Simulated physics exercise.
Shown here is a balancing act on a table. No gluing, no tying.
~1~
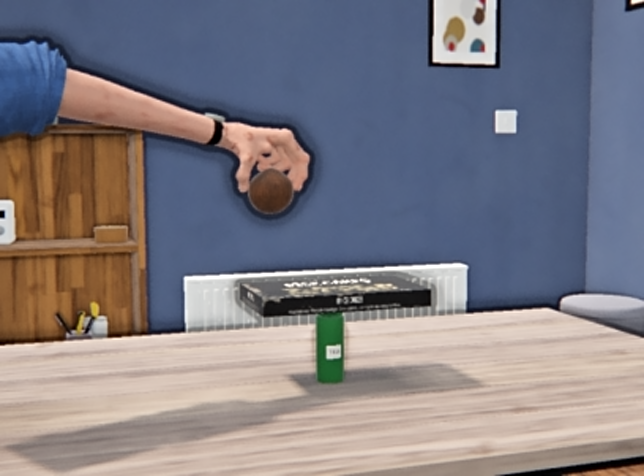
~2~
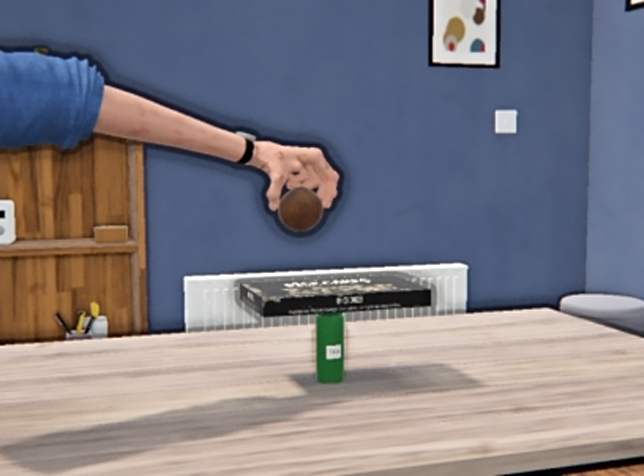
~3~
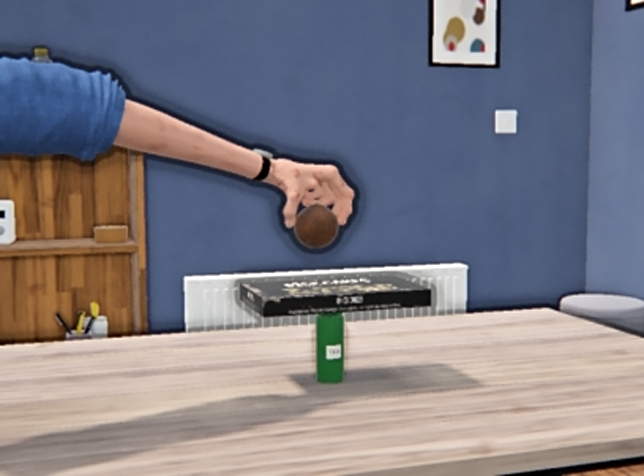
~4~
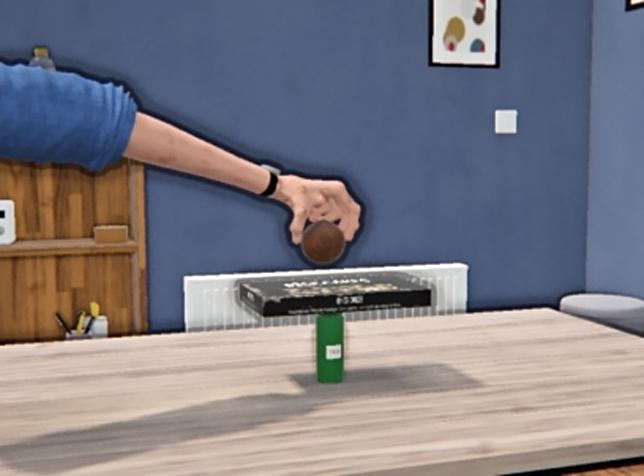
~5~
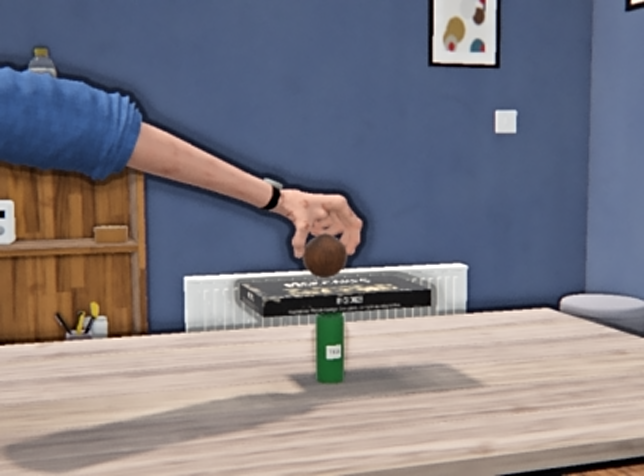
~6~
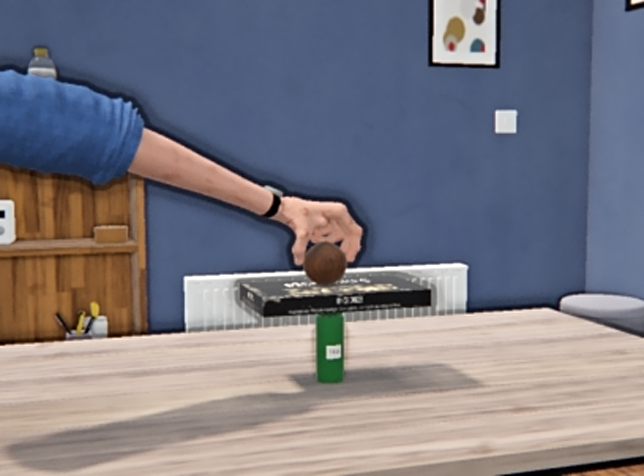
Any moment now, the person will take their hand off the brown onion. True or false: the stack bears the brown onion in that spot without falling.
True.
Then, 0.20 s after the last picture, nothing has stirred.
Then, 0.70 s after the last picture, brown onion resting near (325, 264).
At rest, all 3 in place. Seen from the same camera at the end, brown onion near (325, 264). The stack keeps its balance.
